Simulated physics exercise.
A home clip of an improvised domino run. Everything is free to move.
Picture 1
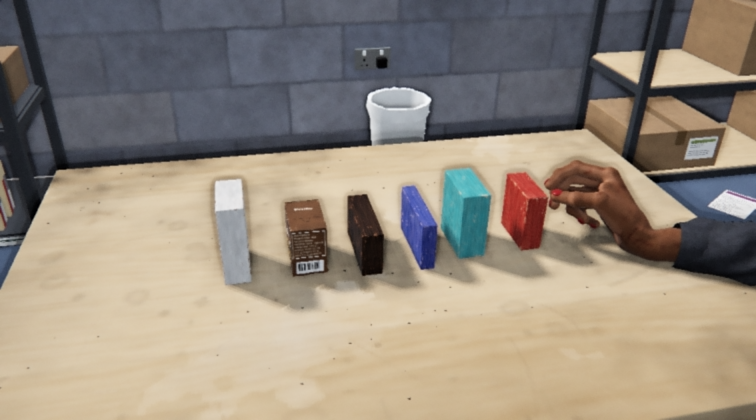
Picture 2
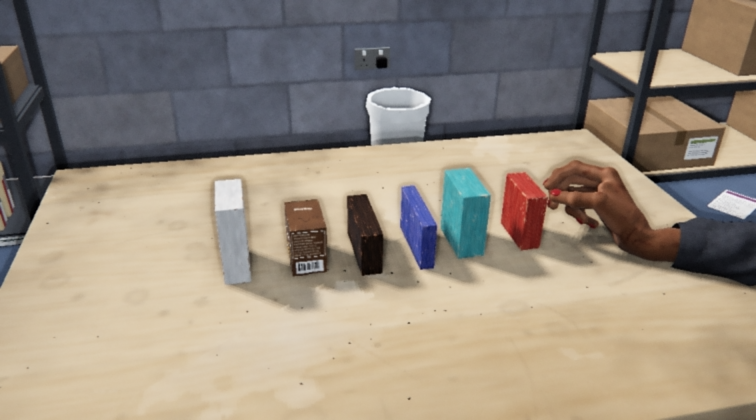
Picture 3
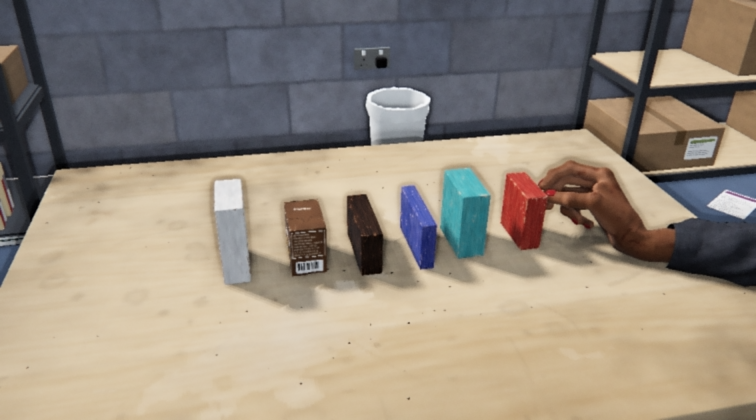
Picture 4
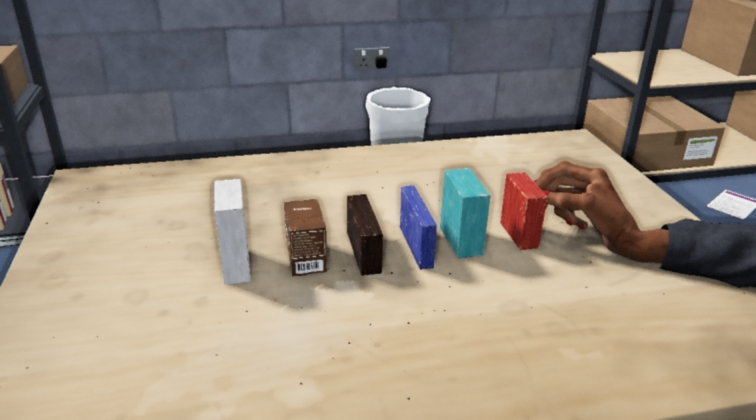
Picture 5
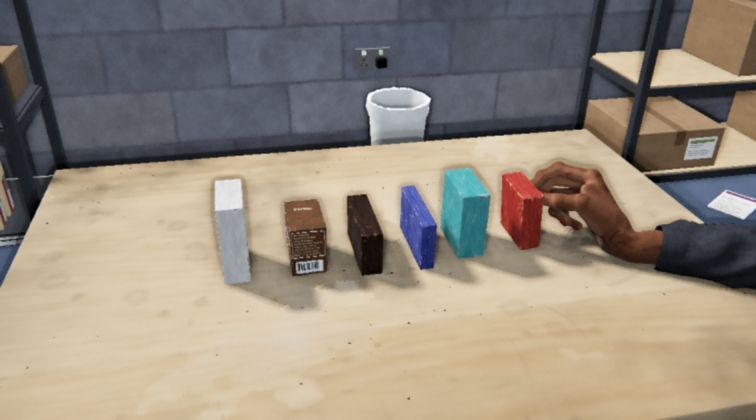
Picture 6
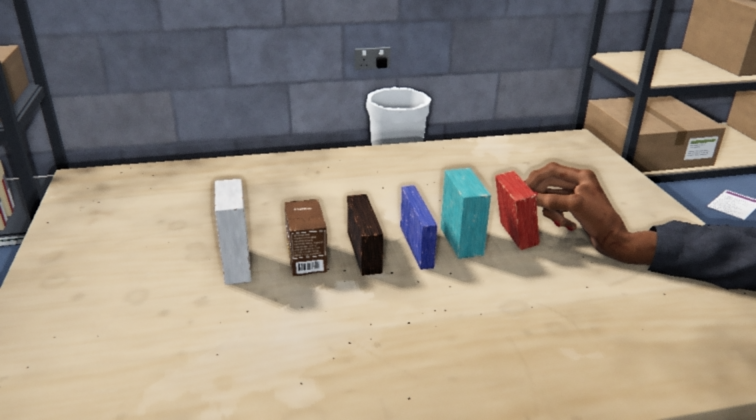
A hand nudging a red board leftward into a slight tilt, beside five motionless upright blocks lined up on a wooden table.
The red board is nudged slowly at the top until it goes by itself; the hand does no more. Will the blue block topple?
The blue block keeps standing.
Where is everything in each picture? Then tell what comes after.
Blue block (417, 227); turquoise board (464, 213), in the first picture.
Black board (364, 234); turquoise board (464, 213), in the second picture.
Brown packet (305, 237); black board (364, 234), in the third picture.
Turquoise board (464, 213); brown packet (305, 237), in the fourth picture.
Red board 4° over; black board (364, 233); turquoise board (464, 213), in the fifth picture.
Red board 12° over; blue block (417, 226); brown packet (305, 237), in the sixth picture.
Then, 0.10 s on from there, red board 22° over.
Then, 0.30 s on from there, red board 40° over.
Then, 0.80 s on from there, red board 42° over.
In the end, all 4 unmoved. At the end, from the last picture's camera, blue block near (417, 226).
